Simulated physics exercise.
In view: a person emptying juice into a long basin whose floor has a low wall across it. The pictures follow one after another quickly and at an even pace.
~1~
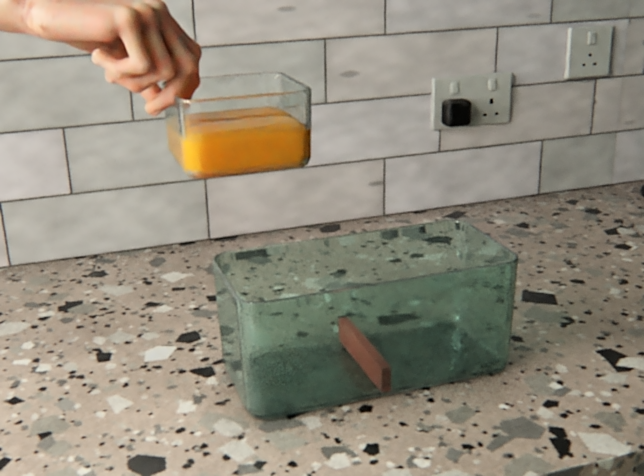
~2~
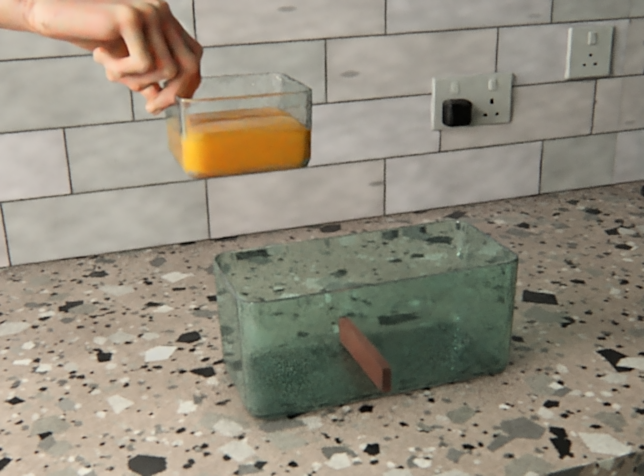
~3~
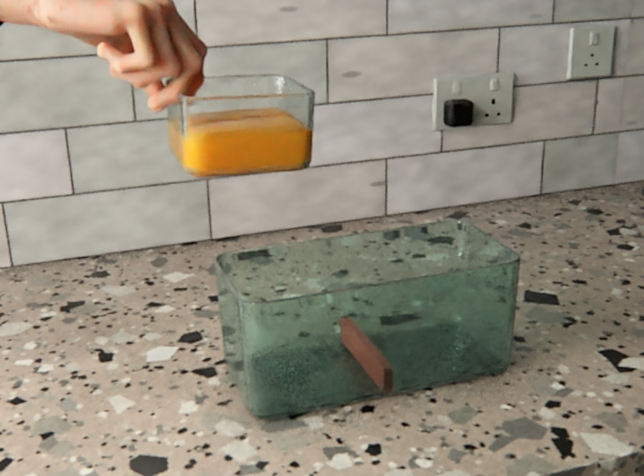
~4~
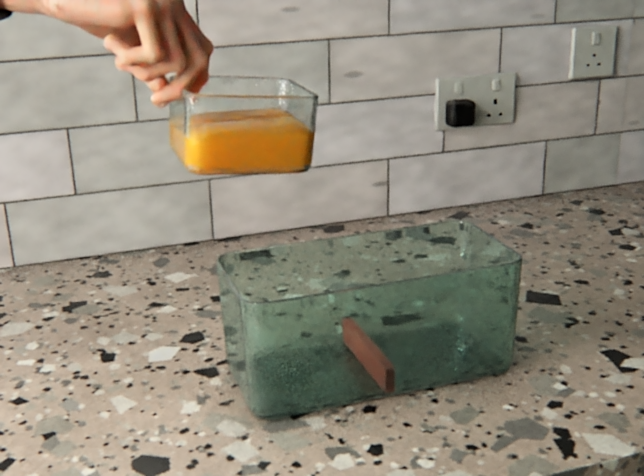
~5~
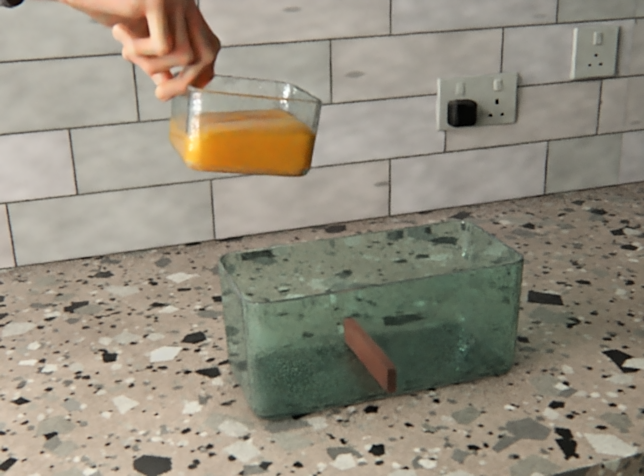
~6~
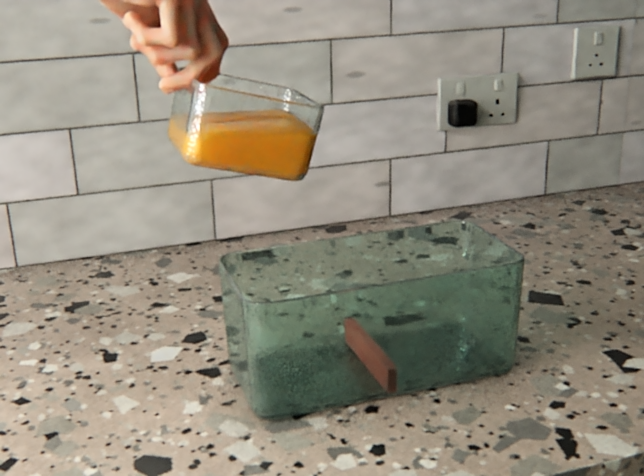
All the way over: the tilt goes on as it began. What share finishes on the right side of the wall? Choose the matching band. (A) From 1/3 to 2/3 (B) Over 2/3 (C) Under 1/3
A.
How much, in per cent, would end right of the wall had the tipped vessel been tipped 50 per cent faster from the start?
I'd say close to 35 per cent.
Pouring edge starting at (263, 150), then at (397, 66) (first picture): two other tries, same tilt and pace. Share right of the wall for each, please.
The first start yields 10 per cent, the second 90 per cent.
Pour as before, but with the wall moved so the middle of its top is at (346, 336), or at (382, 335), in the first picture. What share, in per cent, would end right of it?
Try 1: About 65 percent; try 2: About 10 percent.
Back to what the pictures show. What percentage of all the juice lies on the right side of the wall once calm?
About 40 per cent.
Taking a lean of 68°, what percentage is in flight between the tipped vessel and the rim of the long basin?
Roughly 30 percent.
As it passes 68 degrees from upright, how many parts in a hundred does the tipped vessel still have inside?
Close to 65 parts in a hundred remain.
A moment on, the tilt is 68° and 66 per cent is still to pour, 2 is left of the wall and 0 right of it.
Next, the tilt is 94° and 21 per cent is still to pour, 23 is left of the wall and 40 right of it.
Then the tilt is 96° and 4 per cent is still to pour, 50 is left of the wall and 41 right of it.
Later the tilt is 96° and 0 per cent is still to pour, 55 is left of the wall and 42 right of it.
In the end 57 per cent lies left of the wall, 42 right of it and 1 outside.
